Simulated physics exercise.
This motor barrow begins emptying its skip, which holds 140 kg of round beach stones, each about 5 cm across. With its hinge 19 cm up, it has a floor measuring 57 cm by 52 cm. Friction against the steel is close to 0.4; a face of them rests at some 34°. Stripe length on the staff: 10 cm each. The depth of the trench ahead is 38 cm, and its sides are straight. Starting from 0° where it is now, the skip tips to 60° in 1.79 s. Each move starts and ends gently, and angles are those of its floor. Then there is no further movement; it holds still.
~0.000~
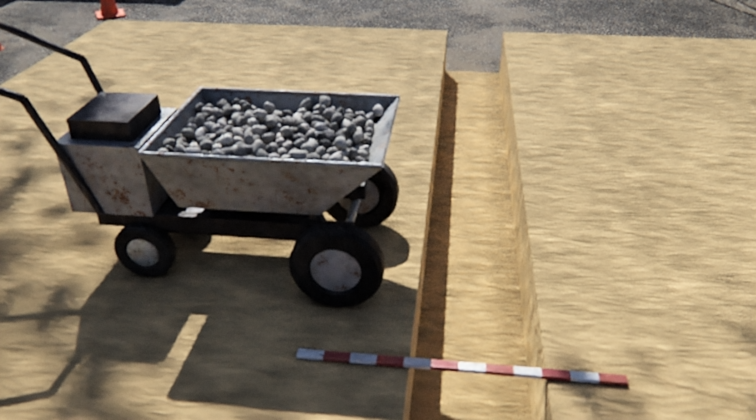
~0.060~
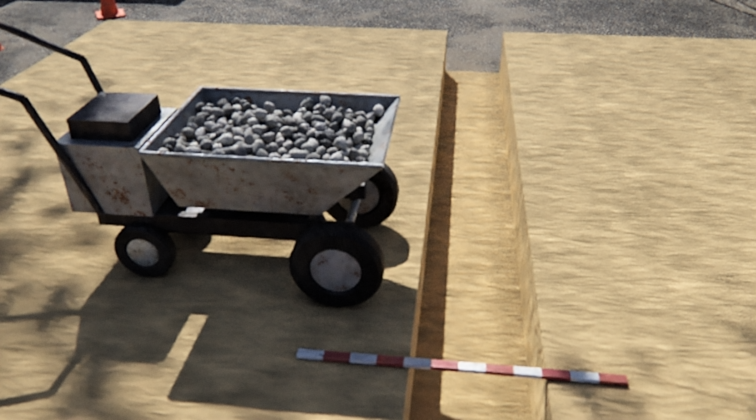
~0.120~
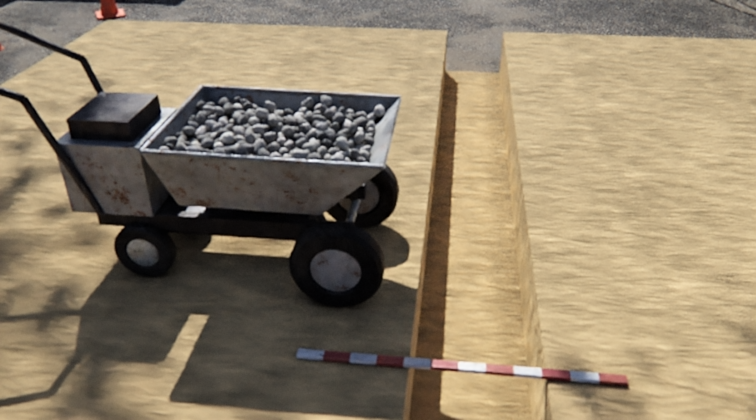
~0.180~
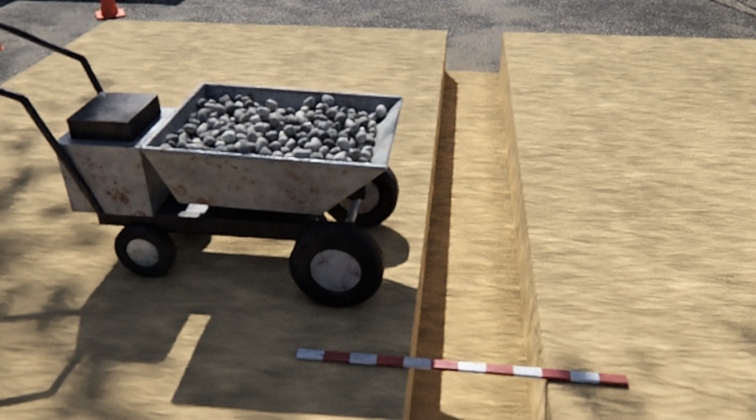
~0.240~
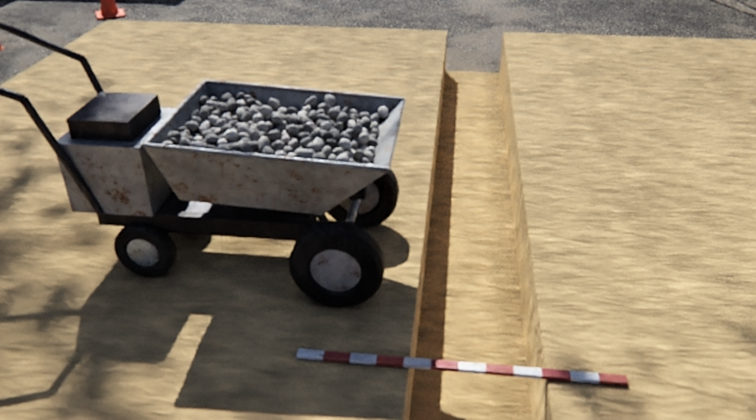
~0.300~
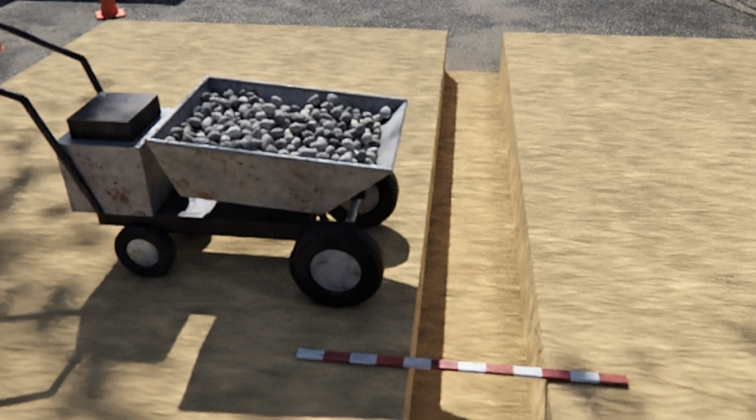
A small metal motor barrow heaped with rounded grey stones stood still beside a straight trench, a red-and-white striped staff lying across it, while its skip tilted very slightly, the left side lifting a little.
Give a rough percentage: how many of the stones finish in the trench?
86 %.
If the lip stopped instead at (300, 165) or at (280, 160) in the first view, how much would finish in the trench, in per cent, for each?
About 100 and 85 per cent.
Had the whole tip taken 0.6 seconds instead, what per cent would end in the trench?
My guess is near 60 percent.
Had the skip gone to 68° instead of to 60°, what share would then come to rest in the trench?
Expect roughly 85 per cent.
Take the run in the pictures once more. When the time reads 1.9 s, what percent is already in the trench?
Around 45 per cent of it.
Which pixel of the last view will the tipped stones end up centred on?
Roughly at pixel (496, 325).
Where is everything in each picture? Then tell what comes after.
In the first picture, the skip is at 0°, its lip at (382, 167); the top of the load is at (291, 116).
The second picture shows lip at (382, 167), floor tilted 0°, highest stones at (291, 116); the stones move at 0.1 m/s on average.
The third picture shows lip at (384, 168), floor tilted 1°, highest stones at (280, 117); the stones move at 0.1 m/s on average.
In the fourth picture, the skip is at 2°, its lip at (386, 168); the top of the load is at (268, 117); the stones move at 0.2 m/s on average.
In the fifth picture, the skip is at 3°, its lip at (389, 170); the top of the load is at (233, 111); the stones move at 0.2 m/s on average.
In the sixth picture, the skip is at 4°, its lip at (392, 171); the top of the load is at (233, 108); the stones move at 0.2 m/s on average.
After 1.3 s the floor is at 51°; 99 % in the skip, 1 % in the trench; the foremost stones are at (477, 216).
After 1.9 s the floor is at 60°; 46 % in the skip, 47 % in the trench, 8 % past the trench; the foremost stones are at (588, 273).
After 2.2 s the floor is at 60°; 21 % in the skip, 65 % in the trench, 14 % past the trench; the foremost stones are at (661, 276).
After 4.2 s the floor is at 60°; 0 % in the skip, 86 % in the trench, 14 % past the trench; the foremost stones are at (703, 275).
